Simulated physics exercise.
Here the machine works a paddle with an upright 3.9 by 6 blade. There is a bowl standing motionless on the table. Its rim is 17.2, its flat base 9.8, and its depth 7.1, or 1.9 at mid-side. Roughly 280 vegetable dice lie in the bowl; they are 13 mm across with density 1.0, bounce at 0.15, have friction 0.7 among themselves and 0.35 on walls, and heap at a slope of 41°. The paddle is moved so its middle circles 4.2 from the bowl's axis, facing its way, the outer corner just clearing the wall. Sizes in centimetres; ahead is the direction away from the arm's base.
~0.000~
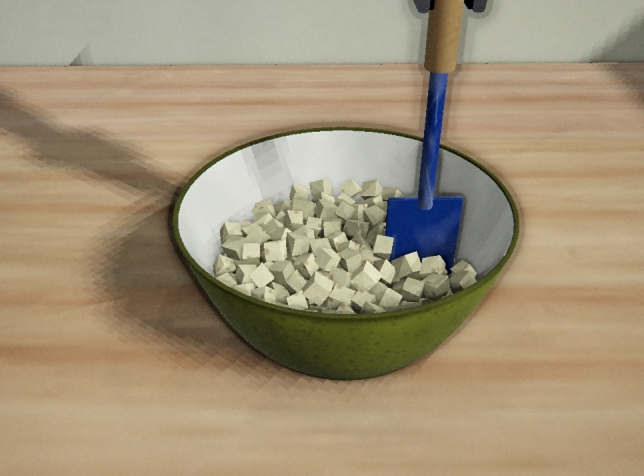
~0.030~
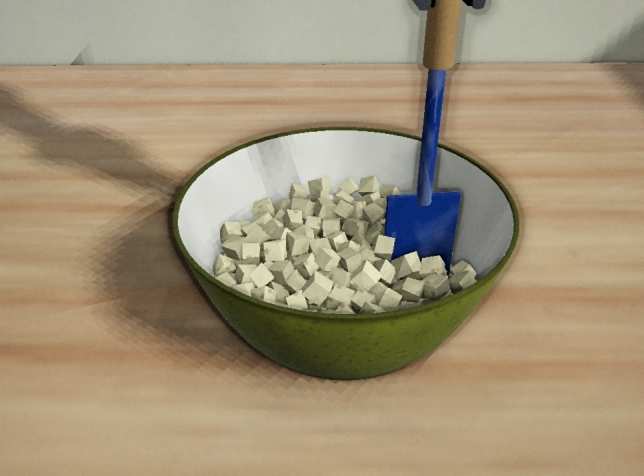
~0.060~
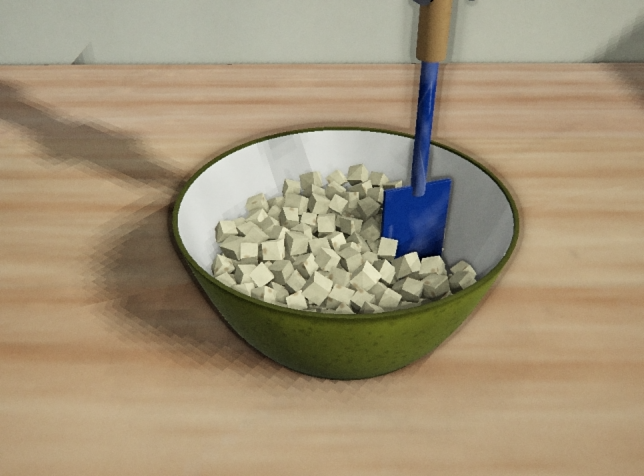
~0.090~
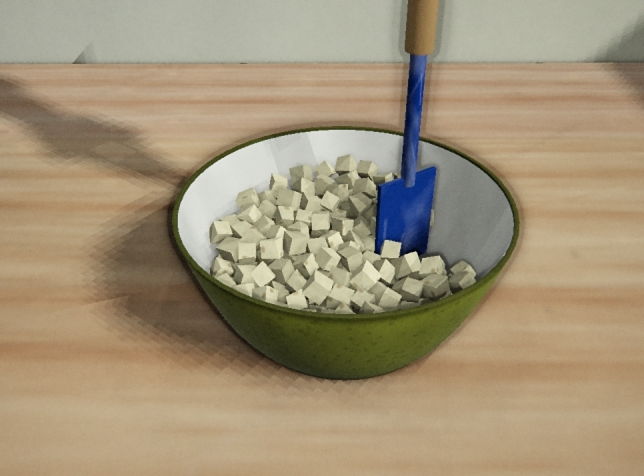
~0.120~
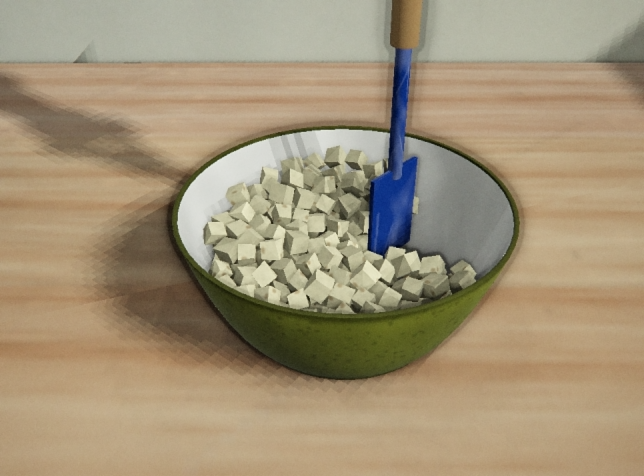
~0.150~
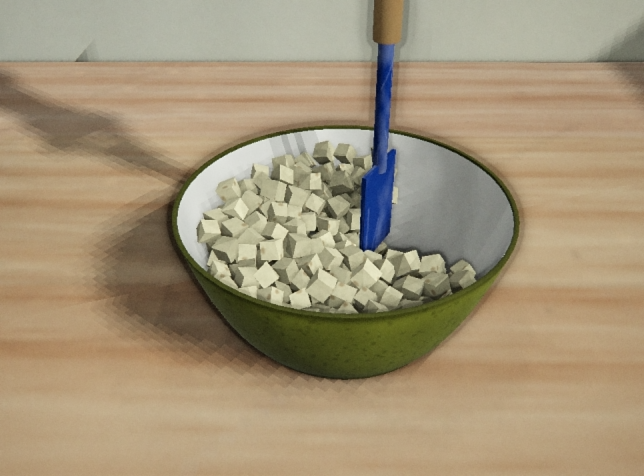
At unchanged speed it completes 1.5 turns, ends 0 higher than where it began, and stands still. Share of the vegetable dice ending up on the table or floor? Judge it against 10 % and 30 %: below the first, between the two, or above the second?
Between 10 and 30 %.
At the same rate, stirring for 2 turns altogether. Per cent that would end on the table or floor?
Close to 20 in a hundred.
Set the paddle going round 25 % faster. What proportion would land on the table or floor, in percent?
25 %.
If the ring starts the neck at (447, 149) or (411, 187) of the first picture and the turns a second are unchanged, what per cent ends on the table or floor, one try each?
Roughly 25 and 15 per cent.
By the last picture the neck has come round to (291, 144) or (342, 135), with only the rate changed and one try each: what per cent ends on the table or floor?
Well, about 50 percent the first time and about 30 percent the second.
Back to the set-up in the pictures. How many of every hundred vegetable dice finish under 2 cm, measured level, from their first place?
I'd guess close to 25 percent of the load.
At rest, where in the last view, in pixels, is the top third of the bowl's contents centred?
It is centred around (299, 282).
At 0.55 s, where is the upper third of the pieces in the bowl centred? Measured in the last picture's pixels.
Centre of upper third: Approx. (402, 275) px.
After 0.55 s, 249° round, highest piece 9 above the table; 270 in the bowl, 5 on the table or floor, 3 in flight or on the tool.
After 0.95 s, 77° round, highest piece 9 above the table; 250 in the bowl, 23 on the table or floor, 5 in flight or on the tool.
After 1.35 s, 180° round, highest piece 8 above the table; 238 in the bowl, 39 on the table or floor, 1 in flight or on the tool.
After 2.05 s, 180° round, highest piece 8 above the table; 238 in the bowl, 40 on the table or floor.
In the end, 238 in the bowl, 40 on the table or floor. That is 14 % on the table or floor.
